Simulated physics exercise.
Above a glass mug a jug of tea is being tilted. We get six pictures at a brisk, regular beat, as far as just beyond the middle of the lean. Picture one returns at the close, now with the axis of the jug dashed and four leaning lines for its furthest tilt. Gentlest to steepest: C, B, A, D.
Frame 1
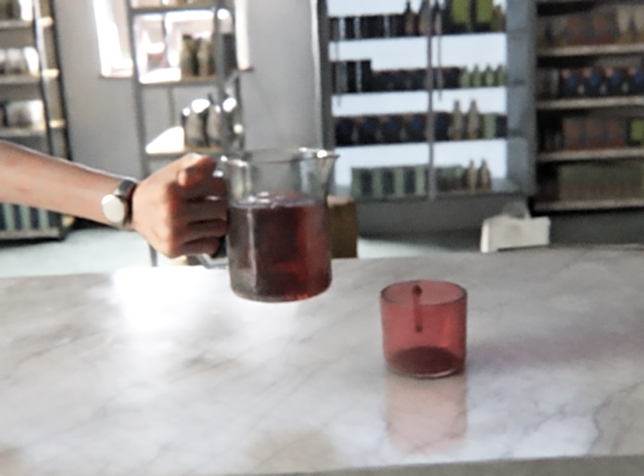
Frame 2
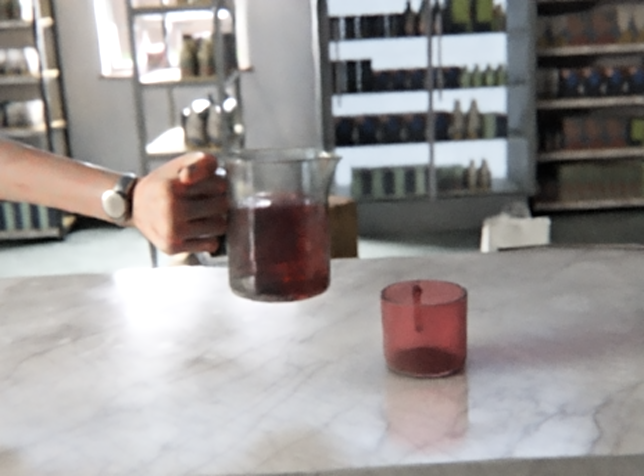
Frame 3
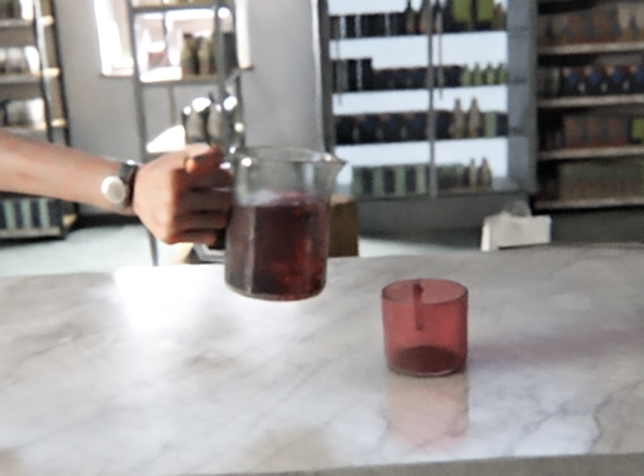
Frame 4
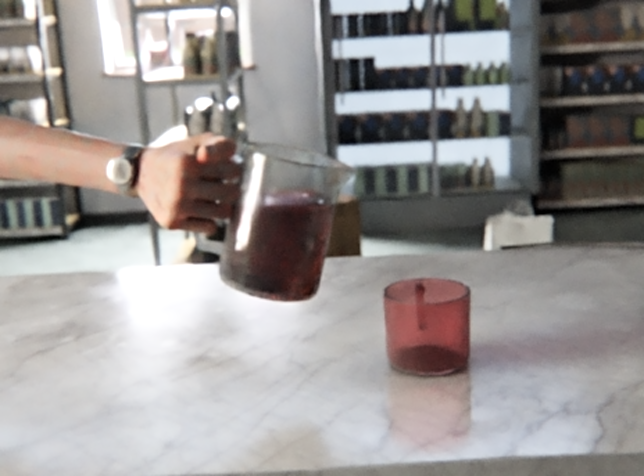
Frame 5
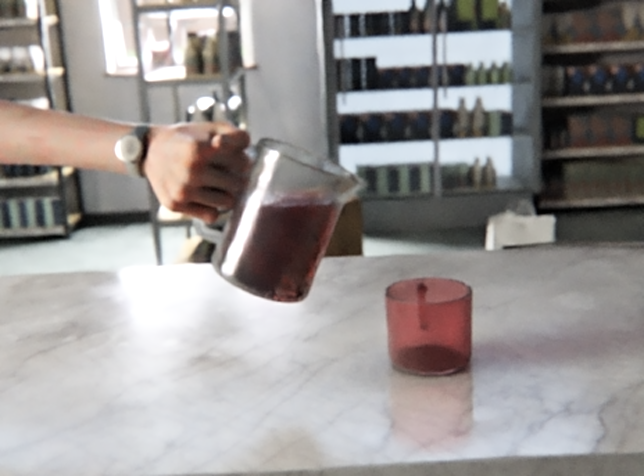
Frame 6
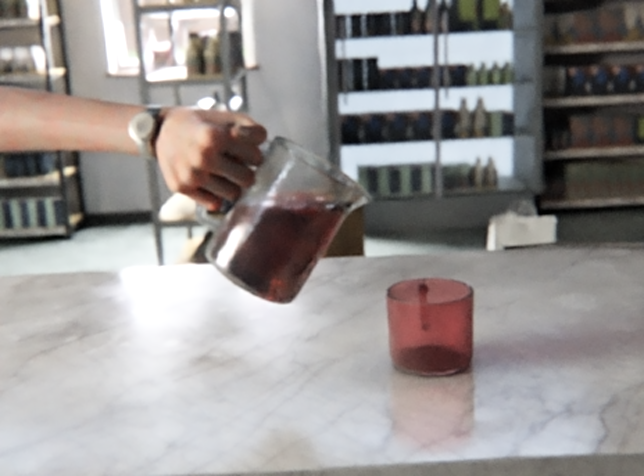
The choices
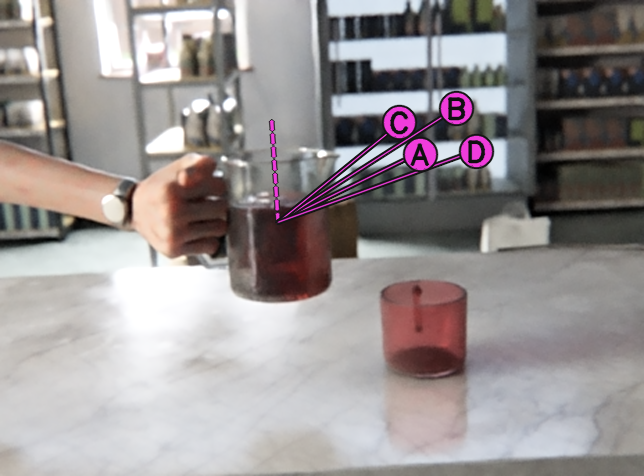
In the video, a hand wearing a wristwatch holds a clear glass jug of dark reddish liquid above a marble counter, left of a small red glass, keeping it nearly upright before steadily tilting it to the right.
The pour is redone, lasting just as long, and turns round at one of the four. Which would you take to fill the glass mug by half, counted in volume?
Go for A.
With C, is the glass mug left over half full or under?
Under.
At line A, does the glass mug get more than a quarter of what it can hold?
Yes.
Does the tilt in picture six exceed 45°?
No, it does not.
In magenta, A at (403, 160); B at (442, 117); C at (387, 133); D at (460, 156).
If A is chosen, the glass mug ends with about 48 % of what it can hold.
If B is chosen, the glass mug ends with about 30 % of what it can hold.
If C is chosen, the glass mug ends with about 17 % of what it can hold.
If D is chosen, the glass mug ends with about 68 % of what it can hold.
